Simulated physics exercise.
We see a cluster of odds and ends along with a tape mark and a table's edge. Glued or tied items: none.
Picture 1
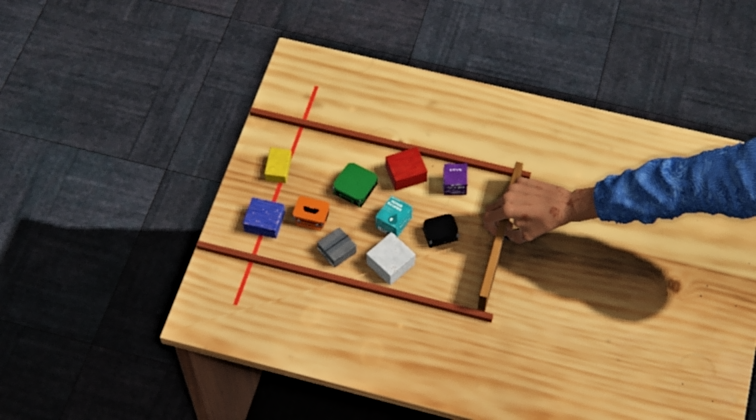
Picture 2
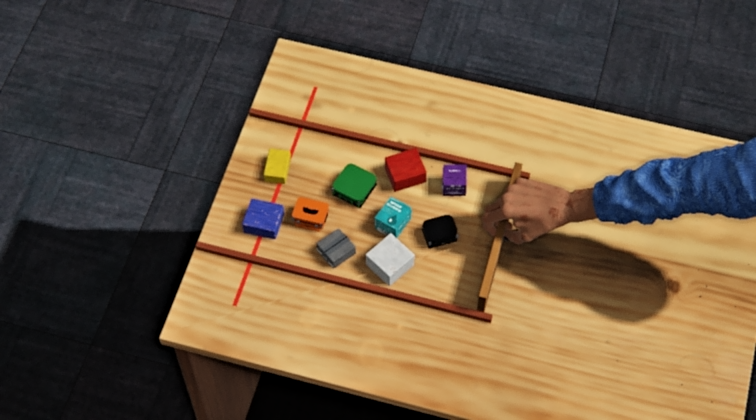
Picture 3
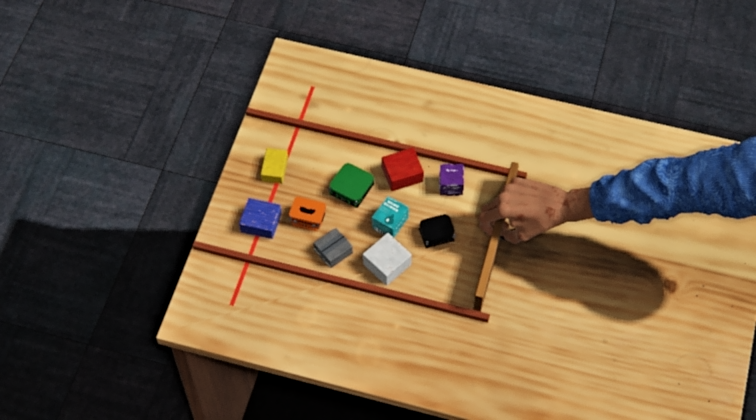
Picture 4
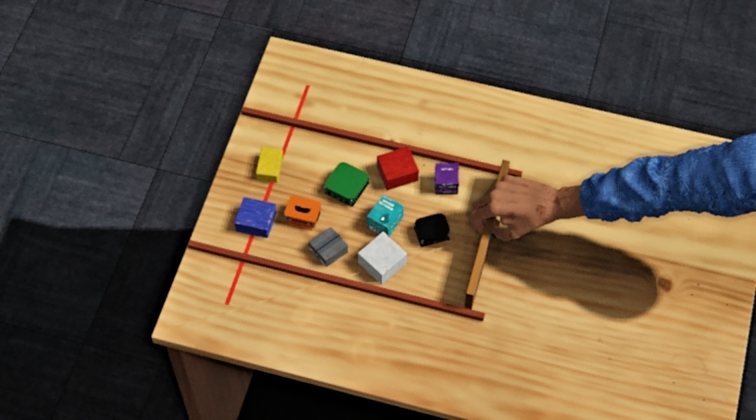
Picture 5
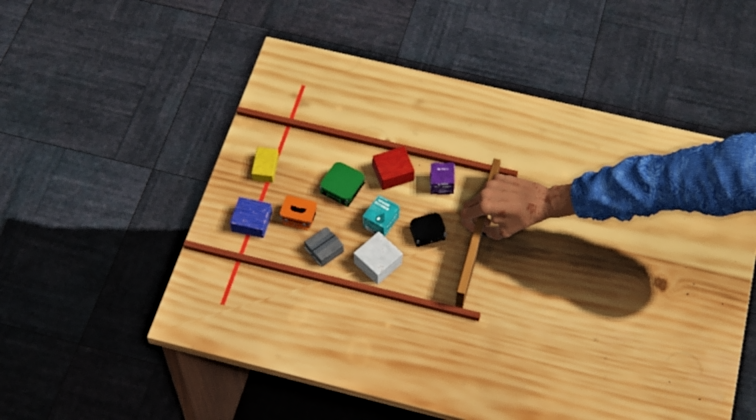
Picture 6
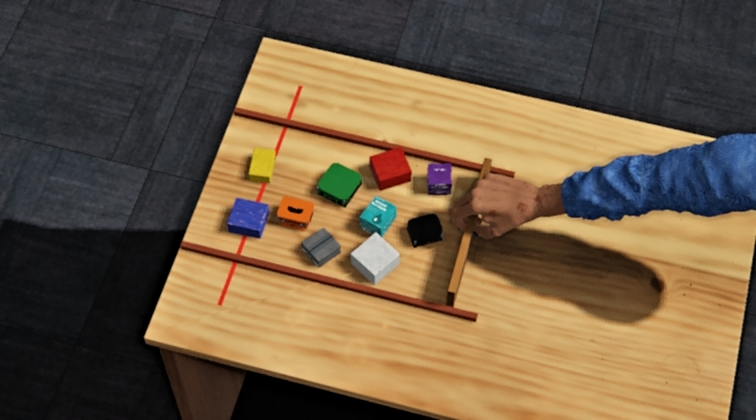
A hand slides a wooden bar slightly left along two rails beside scattered, unmoving coloured blocks.
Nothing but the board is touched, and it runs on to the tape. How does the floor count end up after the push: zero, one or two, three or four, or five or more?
The floor count ends at three or four.
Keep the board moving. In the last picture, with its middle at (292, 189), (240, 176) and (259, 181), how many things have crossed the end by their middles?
Over the end: 1, 7, 4.
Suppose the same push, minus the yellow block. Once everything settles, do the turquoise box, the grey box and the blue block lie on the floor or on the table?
Turquoise box still up; grey box still up; blue block down.
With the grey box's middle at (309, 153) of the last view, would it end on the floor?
From that start, the object then does not stay.
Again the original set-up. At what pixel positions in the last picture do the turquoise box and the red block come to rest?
About (221, 174), and the other about (242, 126).
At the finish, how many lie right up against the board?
It adds up to 3.
Soon after, none off yet; yellow block at rest near (262, 165); blue block at rest near (248, 218); orange case at rest near (296, 214).
Then, none off yet; yellow block moved about its own width near (240, 154); blue block moved about its own width near (222, 223); orange case moved about its own width near (253, 207).
At rest, the number that fall off is three or four; fallen, green case, orange case, blue block and yellow block.
